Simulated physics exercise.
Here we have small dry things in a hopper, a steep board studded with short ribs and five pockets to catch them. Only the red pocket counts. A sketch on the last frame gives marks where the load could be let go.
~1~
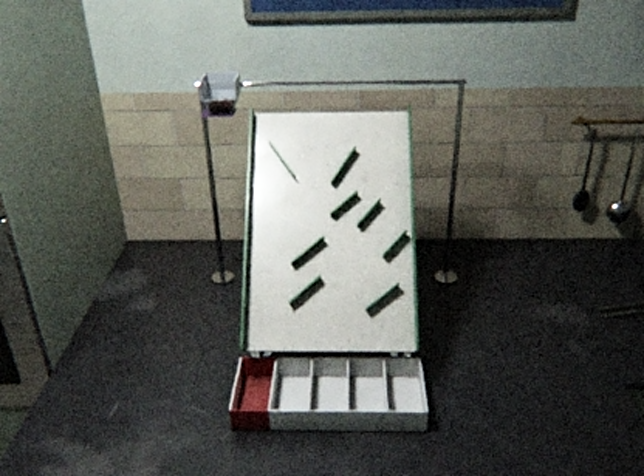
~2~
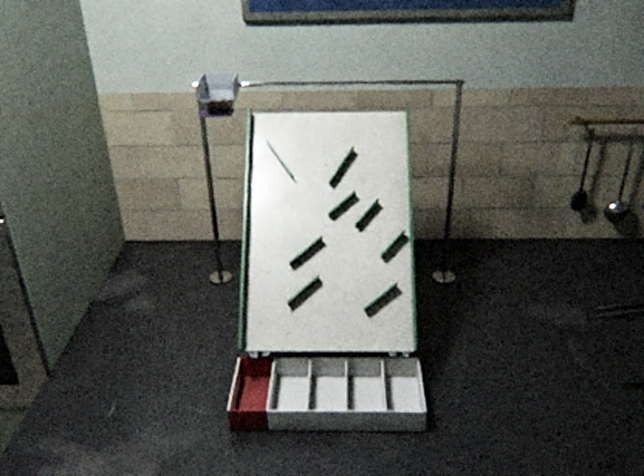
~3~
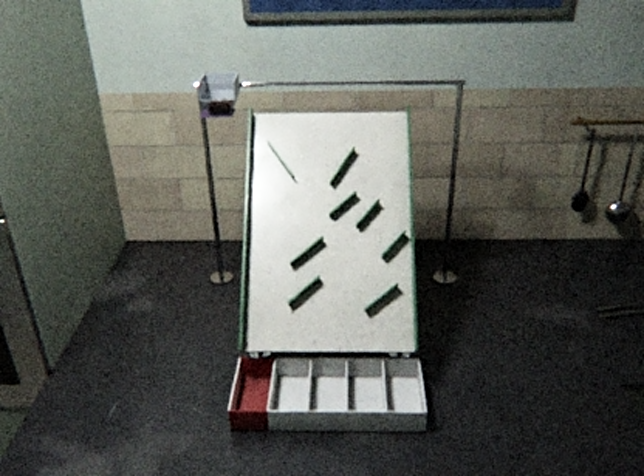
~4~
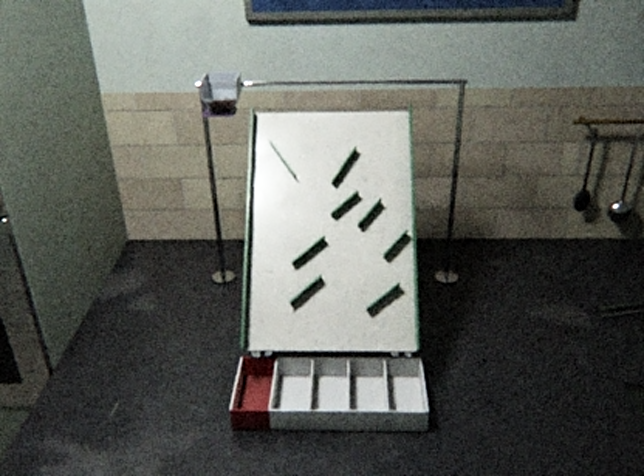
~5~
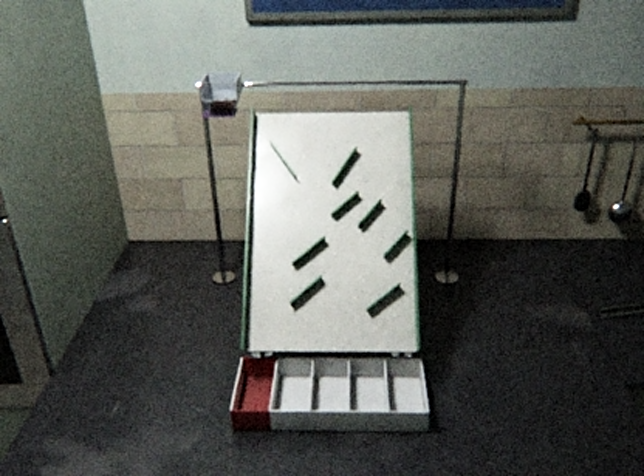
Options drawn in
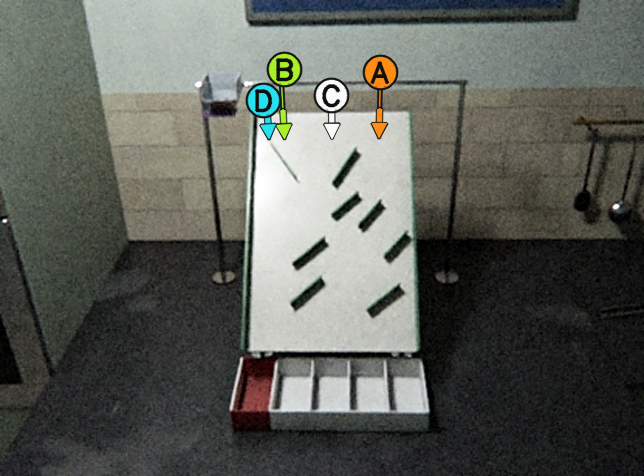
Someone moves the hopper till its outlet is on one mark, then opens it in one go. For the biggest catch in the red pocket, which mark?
C is best.
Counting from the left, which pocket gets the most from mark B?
The first.
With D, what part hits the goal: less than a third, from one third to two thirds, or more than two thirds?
Mark D gives from one third to two thirds.
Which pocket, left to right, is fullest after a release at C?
The first.
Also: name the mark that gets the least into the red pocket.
A it is.
On the marked copy, mark A meets the board at (379, 132); mark B meets the board at (284, 133); mark C meets the board at (332, 133); mark D meets the board at (268, 133).
For mark A, roughly a quarter in the red pocket, roughly two thirds in other pockets, about a tenth outside the box.
For mark B, roughly half in the red pocket, roughly a third in other pockets, about a tenth outside the box.
For mark C, almost all in the red pocket, just a few in other pockets.
For mark D, roughly half in the red pocket, roughly a third in other pockets, about a tenth outside the box.
